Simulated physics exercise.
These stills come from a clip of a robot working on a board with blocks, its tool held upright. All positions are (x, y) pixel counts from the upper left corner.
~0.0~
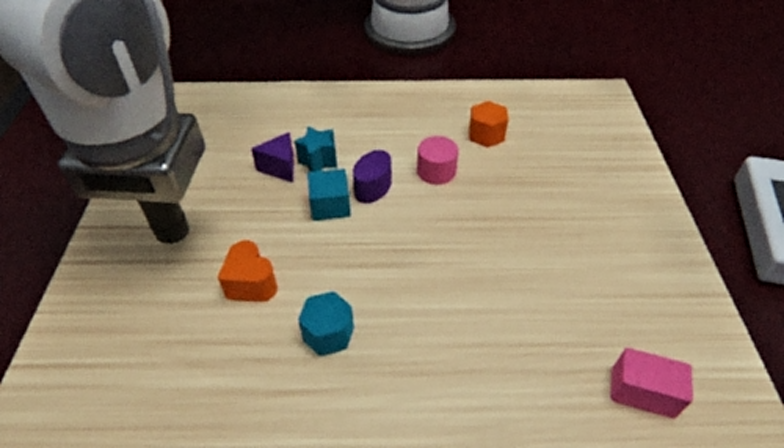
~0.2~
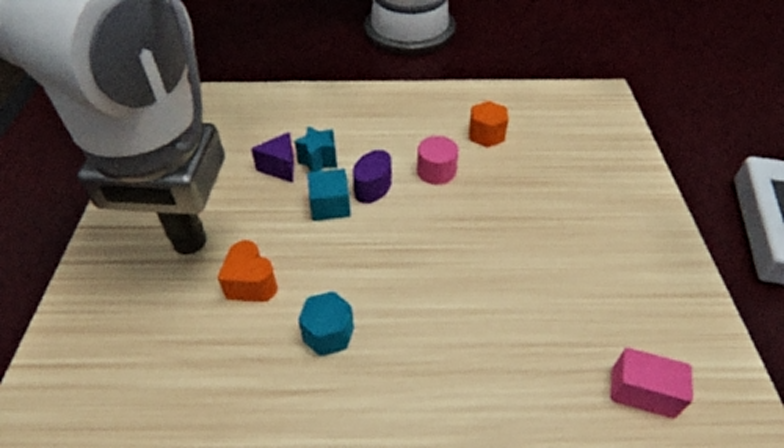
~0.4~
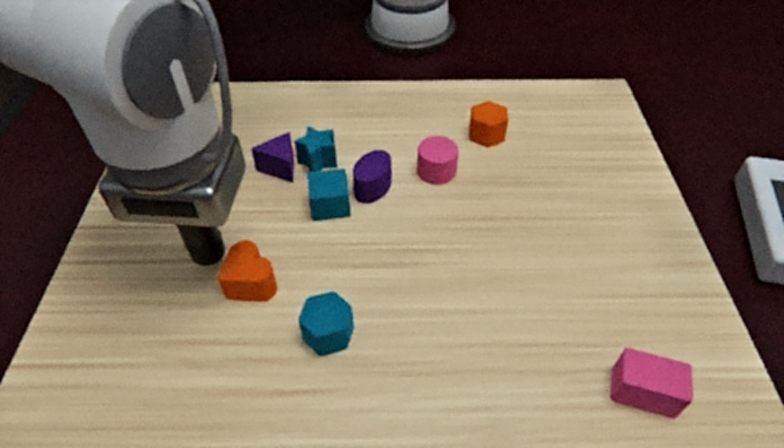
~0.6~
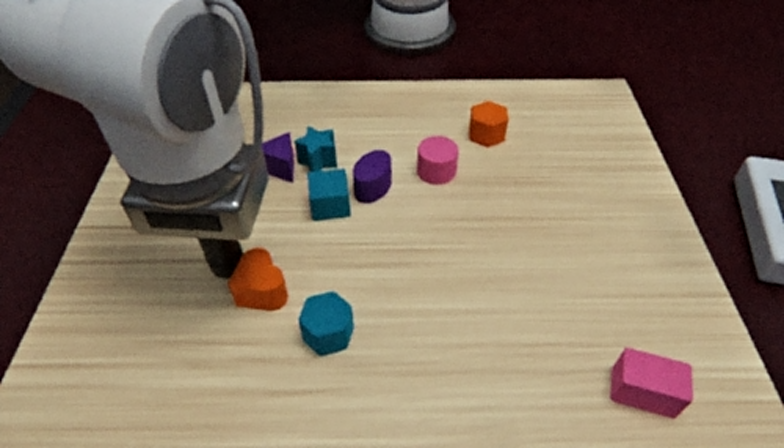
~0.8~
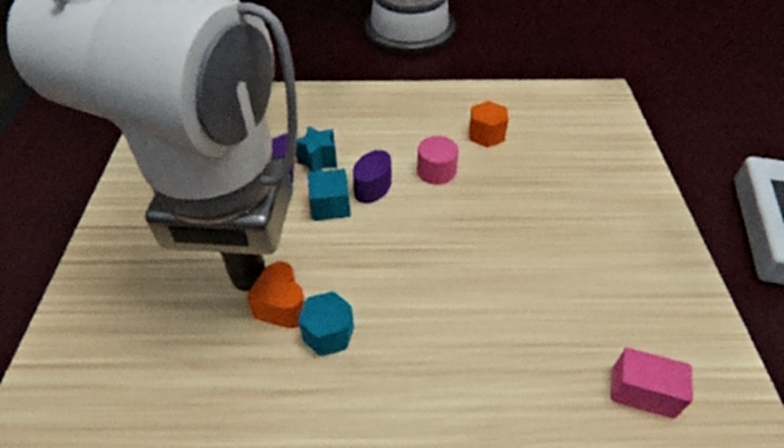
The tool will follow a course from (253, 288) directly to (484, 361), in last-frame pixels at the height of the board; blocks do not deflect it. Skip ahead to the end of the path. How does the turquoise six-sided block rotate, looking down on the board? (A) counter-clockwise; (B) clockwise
The one that fits is A, counter-clockwise.
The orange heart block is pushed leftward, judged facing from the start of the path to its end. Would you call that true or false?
My answer: False.
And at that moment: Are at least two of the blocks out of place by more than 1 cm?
Final answer: Yes.
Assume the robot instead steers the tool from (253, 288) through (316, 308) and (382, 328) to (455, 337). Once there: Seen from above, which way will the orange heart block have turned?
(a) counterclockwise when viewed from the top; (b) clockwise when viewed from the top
My pick is b.
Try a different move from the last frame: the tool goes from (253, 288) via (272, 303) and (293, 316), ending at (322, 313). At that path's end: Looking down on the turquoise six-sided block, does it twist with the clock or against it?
Counterclockwise from above.
What follows on the original path. One third of the way, tool (323, 302); orange heart block (328, 326), turned 60° clockwise; turquoise six-sided block (366, 352), turned 50° anticlockwise.
Two thirds of the way, tool (402, 326); orange heart block (340, 337), turned 85° clockwise; turquoise six-sided block (378, 371), turned 55° anticlockwise.
At the end, tool (487, 351); orange heart block (340, 337), turned 85° clockwise; turquoise six-sided block (378, 371), turned 55° anticlockwise.
